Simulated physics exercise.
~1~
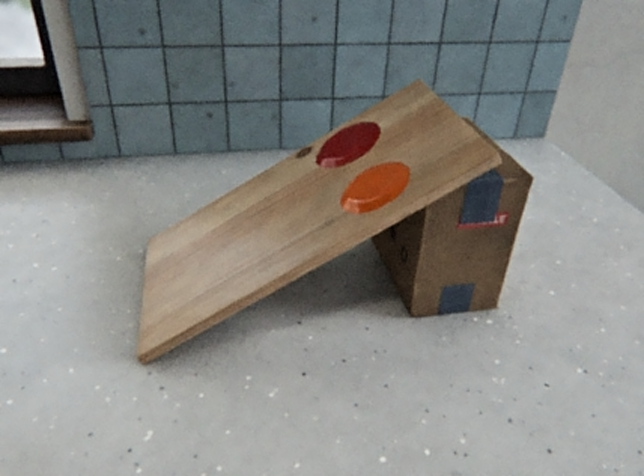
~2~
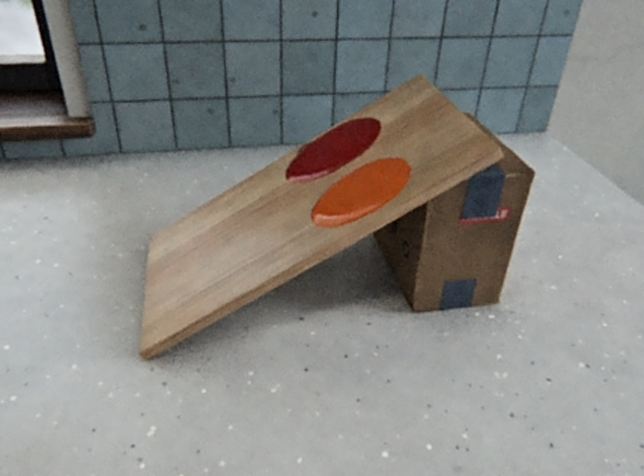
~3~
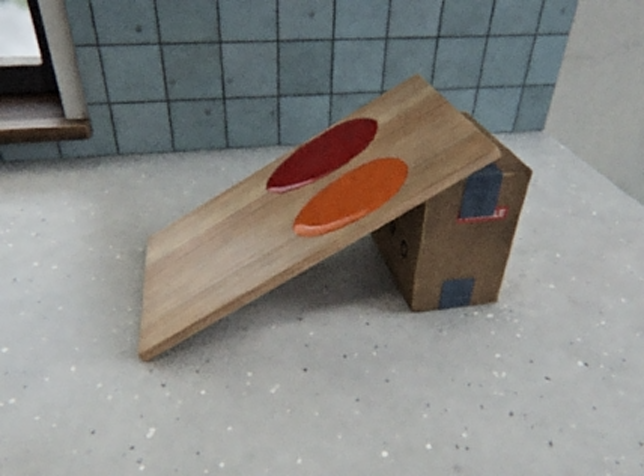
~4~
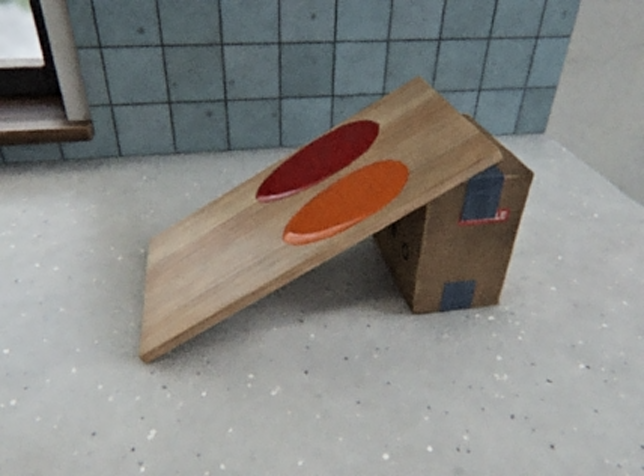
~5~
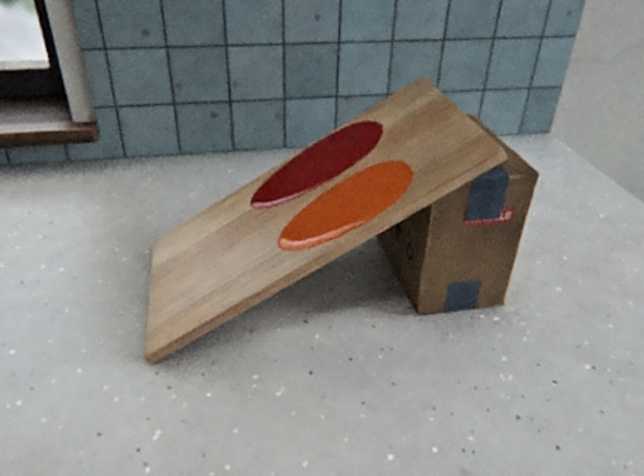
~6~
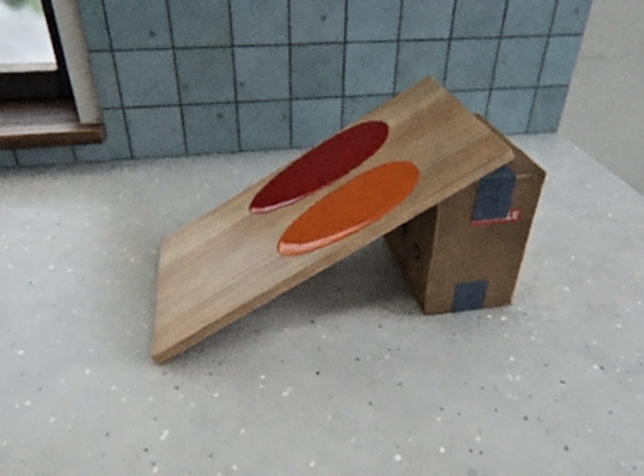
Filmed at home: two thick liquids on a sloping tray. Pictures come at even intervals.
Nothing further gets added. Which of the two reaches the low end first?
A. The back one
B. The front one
The answer is A.
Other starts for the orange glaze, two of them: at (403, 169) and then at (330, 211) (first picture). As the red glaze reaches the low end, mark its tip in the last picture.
Its tip is at (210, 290) in the first case and at (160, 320) in the second.
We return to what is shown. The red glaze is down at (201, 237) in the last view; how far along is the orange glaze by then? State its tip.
Its tip should sit close to (231, 275) in the last picture.
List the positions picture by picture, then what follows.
Tip of the orange glaze a quarter of the way down; tip of the red glaze (324, 157) half way down, in the first picture.
Tip of the orange glaze (319, 213) half way down; tip of the red glaze half way down, in the second picture.
Tip of the orange glaze half way down; tip of the red glaze (273, 183) half way down, in the third picture.
Tip of the orange glaze (292, 231) half way down; tip of the red glaze half way down, in the fourth picture.
Tip of the orange glaze half way down; tip of the red glaze (256, 199) three quarters of the way down, in the fifth picture.
Tip of the orange glaze (284, 244) half way down; tip of the red glaze three quarters of the way down, in the sixth picture.
Next, the orange glaze is three quarters of the way down; the red glaze is three quarters of the way down.
After that, the orange glaze is three quarters of the way down; the red glaze is close to the edge.
Finally, the orange glaze is close to the edge; the red glaze is at the low edge.
